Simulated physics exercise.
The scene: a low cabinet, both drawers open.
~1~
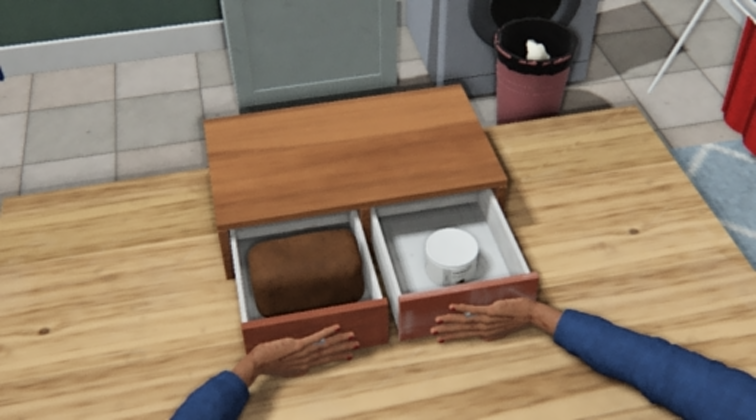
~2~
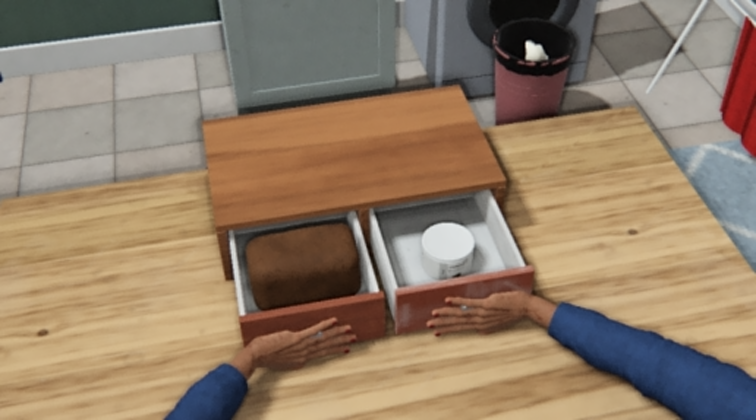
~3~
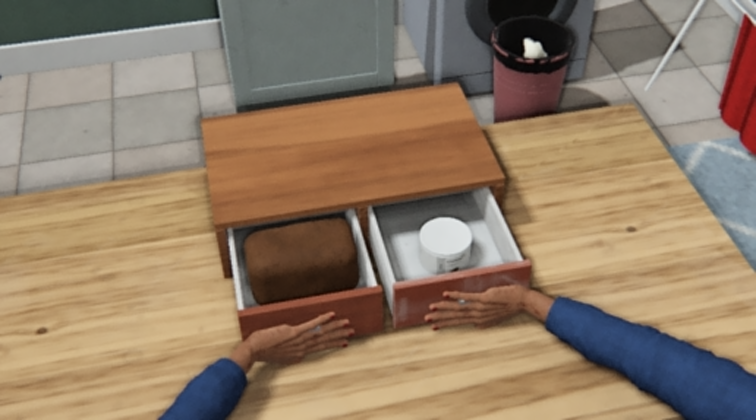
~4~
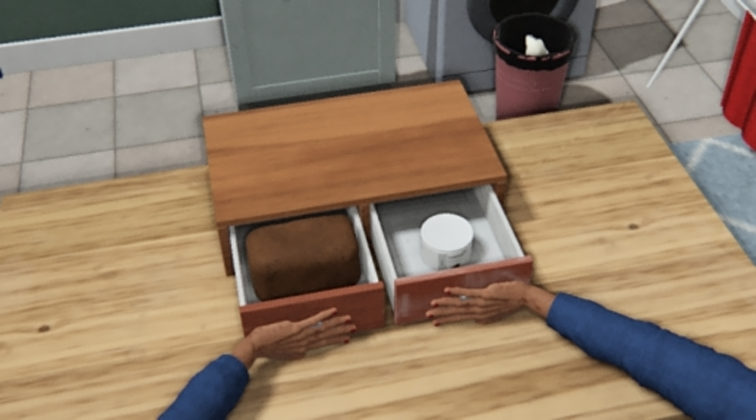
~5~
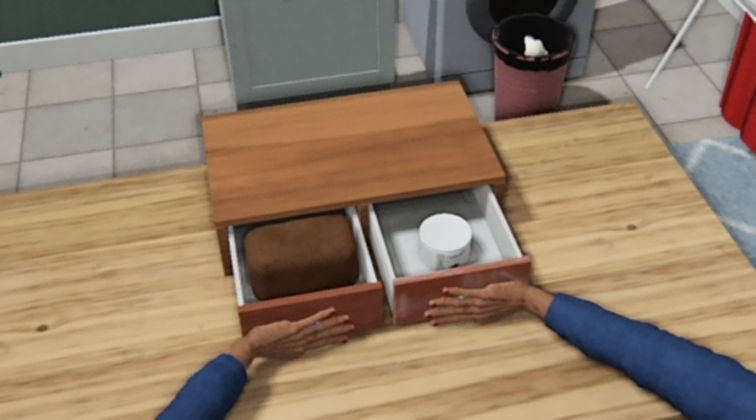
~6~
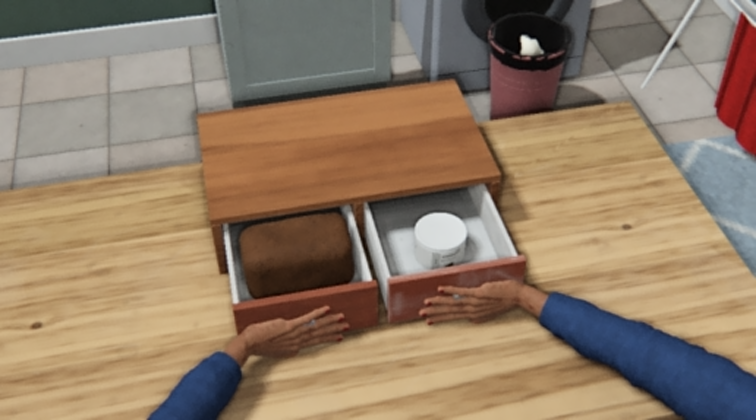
Two hands rested against the fronts of a low wooden cabinet's open drawers, a brown loaf in the left and a white tub in the right, and hardly anything moved beyond a slight shift.
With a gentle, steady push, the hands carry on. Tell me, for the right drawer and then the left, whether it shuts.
I think the right drawer gets pushed shut. I think the left drawer gets blocked.
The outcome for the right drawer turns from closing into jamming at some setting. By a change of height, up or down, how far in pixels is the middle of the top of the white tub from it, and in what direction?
Roughly 16 pixels upward.
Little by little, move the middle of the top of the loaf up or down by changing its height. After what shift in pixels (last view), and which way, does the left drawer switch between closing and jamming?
The change comes after a shift of around 8 pixels down.
Then, 0.36 s after the last picture, right drawer starting in; left drawer starting in.
Then, 0.58 s after the last picture, right drawer about half in; left drawer about half in.
At rest, the right drawer goes all the way in; the left drawer will not close.
